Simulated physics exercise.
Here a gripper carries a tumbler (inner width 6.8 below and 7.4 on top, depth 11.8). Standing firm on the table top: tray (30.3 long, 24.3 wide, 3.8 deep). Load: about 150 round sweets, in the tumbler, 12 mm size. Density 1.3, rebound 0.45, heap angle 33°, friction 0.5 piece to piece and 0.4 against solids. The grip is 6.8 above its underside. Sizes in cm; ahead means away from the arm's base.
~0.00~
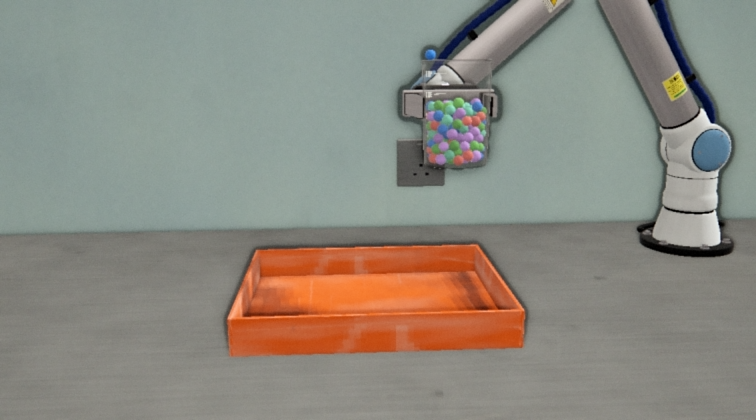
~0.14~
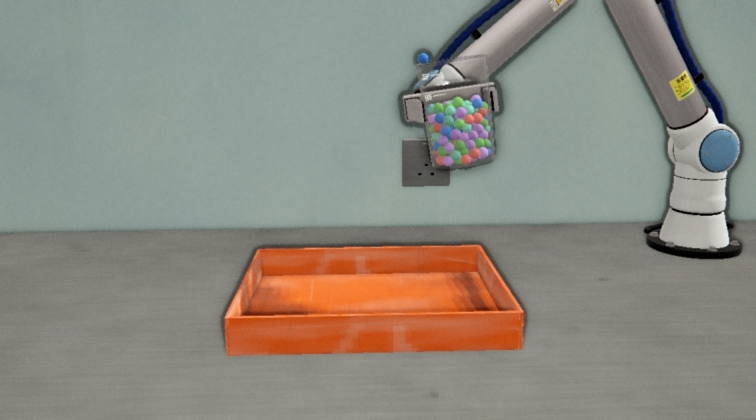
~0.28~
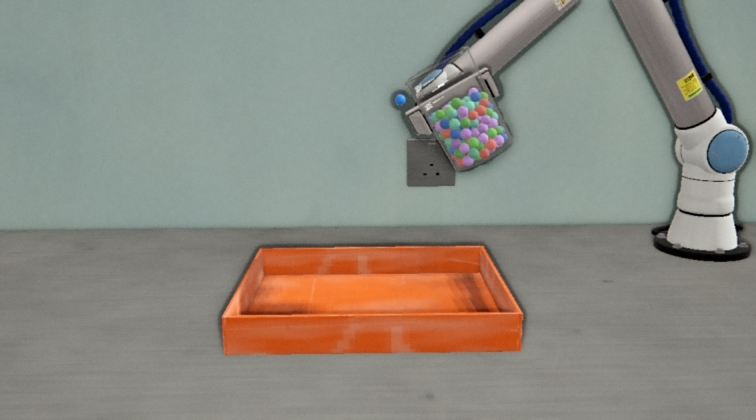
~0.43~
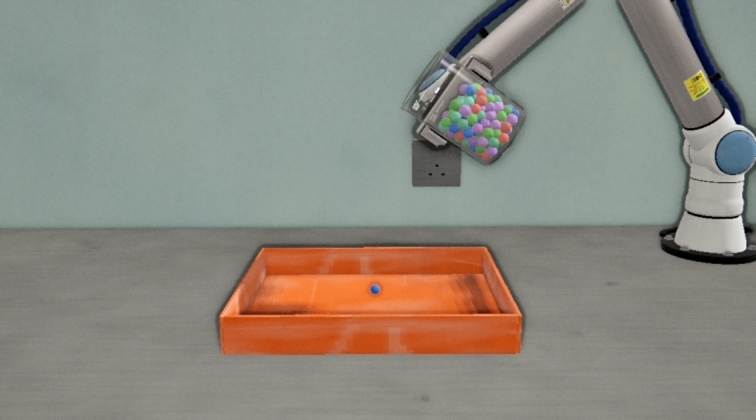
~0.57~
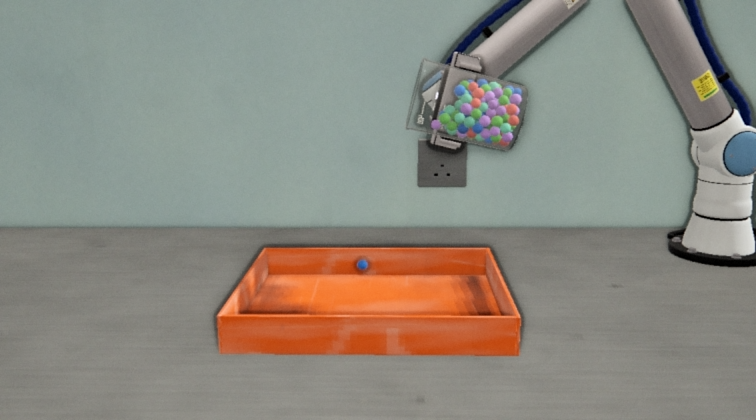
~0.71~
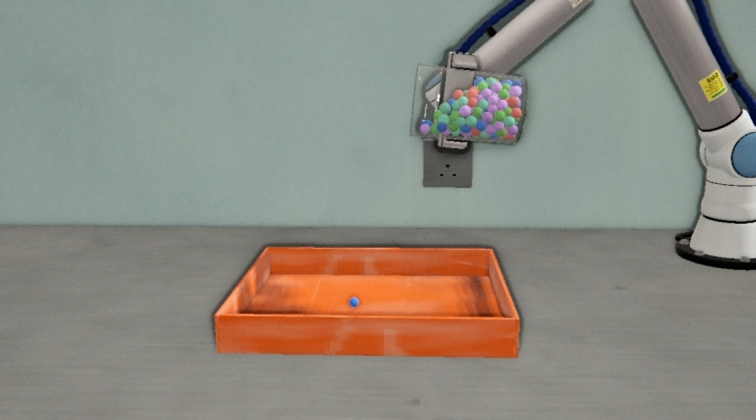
On a grey table top against a pale green wall, a robot arm holds a clear tumbler of colourful round sweets above an orange tray. The gripper tilts the tumbler leftward until it lies nearly on its side, while a single blue sweet drops into the tray and bounces there.
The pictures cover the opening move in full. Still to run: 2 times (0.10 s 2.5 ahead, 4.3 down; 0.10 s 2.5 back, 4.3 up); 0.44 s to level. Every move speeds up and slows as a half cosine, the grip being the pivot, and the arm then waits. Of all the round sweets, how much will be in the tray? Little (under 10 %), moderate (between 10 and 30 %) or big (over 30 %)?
In the tray the share is moderate, between 10 and 30 %.
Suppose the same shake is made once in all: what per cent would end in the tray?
It would be near 10 per cent.
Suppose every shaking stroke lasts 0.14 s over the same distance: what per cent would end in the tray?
Then about 5 per cent.
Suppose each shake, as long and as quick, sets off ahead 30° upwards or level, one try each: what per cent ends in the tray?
Some 90 and 70 per cent.
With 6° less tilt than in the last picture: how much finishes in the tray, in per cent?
Some 10 per cent.
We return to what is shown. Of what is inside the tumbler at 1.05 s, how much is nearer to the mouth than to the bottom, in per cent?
Roughly 40 per cent.
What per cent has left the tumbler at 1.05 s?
Near 10 per cent so far.
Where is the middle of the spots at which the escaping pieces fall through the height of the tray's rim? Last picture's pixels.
Around (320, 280).
After 1.05 s, tilted 84° forward, highest piece 23 above the table; 142 in the tumbler, 3 in the tray, 9 in flight or on a rim.
After 1.38 s, tilted 27° forward, highest piece 28 above the table; 128 in the tumbler, 24 in the tray, 1 on the table or floor, 1 in flight or on a rim.
After 1.75 s, level, highest piece 26 above the table; 128 in the tumbler, 25 in the tray, 1 on the table or floor.
After 2.80 s, level, highest piece 26 above the table; 128 in the tumbler, 25 in the tray, 1 on the table or floor.
At rest, 128 in the tumbler, 25 in the tray, 1 on the table or floor. That is 16 % in the tray.
